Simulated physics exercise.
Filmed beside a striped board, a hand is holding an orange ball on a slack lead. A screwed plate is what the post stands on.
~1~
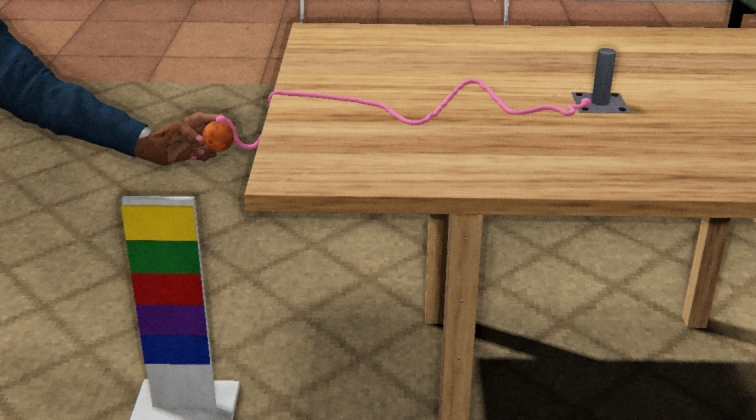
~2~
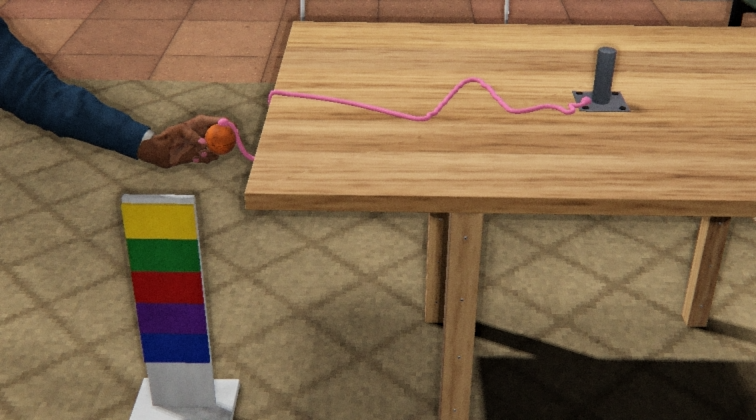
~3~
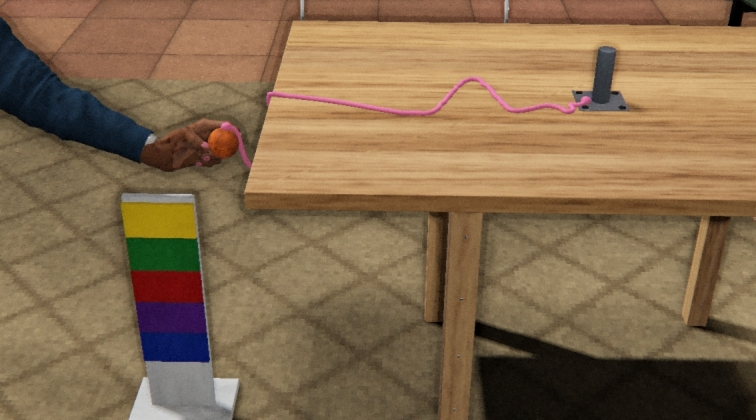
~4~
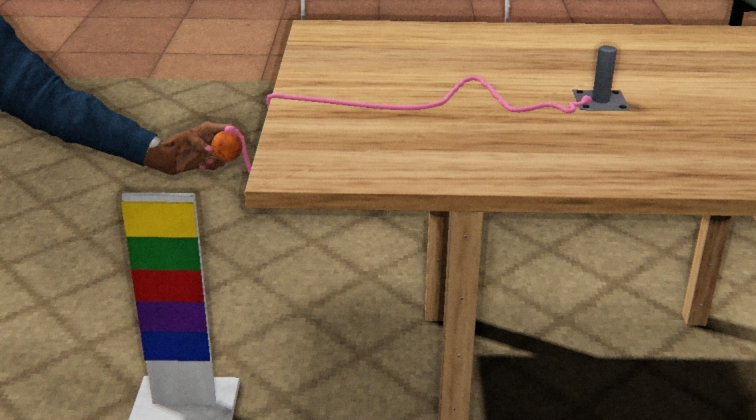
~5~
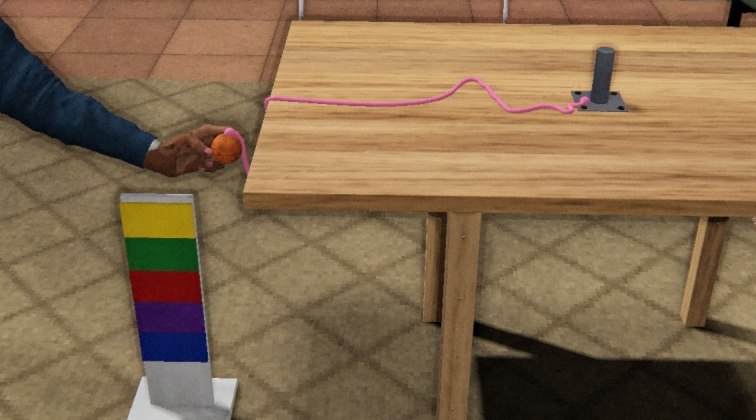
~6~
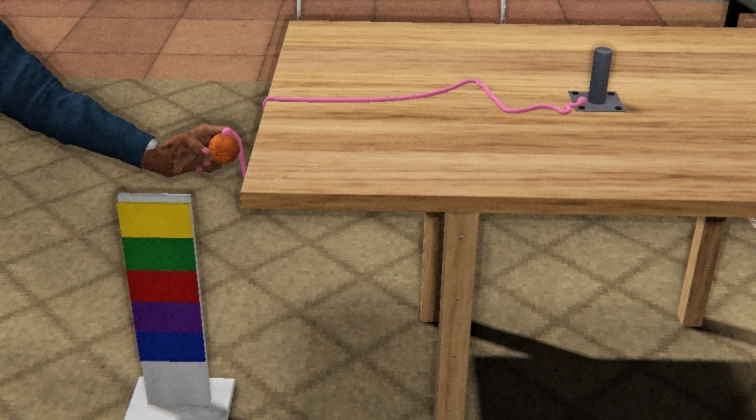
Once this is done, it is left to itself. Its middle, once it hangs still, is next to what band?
Next to the blue one.
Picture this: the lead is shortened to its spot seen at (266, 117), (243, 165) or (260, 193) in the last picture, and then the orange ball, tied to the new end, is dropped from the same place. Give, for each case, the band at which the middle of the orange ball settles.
It would be yellow; purple; red.
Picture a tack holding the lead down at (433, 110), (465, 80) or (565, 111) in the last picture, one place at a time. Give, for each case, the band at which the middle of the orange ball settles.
It ends beside green the first time, red the second and blue the third.
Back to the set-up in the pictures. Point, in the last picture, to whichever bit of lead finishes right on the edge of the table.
The spot located at (367, 101) in the last picture.
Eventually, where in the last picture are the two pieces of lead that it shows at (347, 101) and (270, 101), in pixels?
About (268, 117), and the other about (275, 180).
A little later, ball near (249, 344); level with blue.
Next, ball near (308, 337); level with blue.
Later still, ball near (266, 346); level with blue.
When it is over, ball near (290, 346); level with blue. Its middle rests at the blue band.
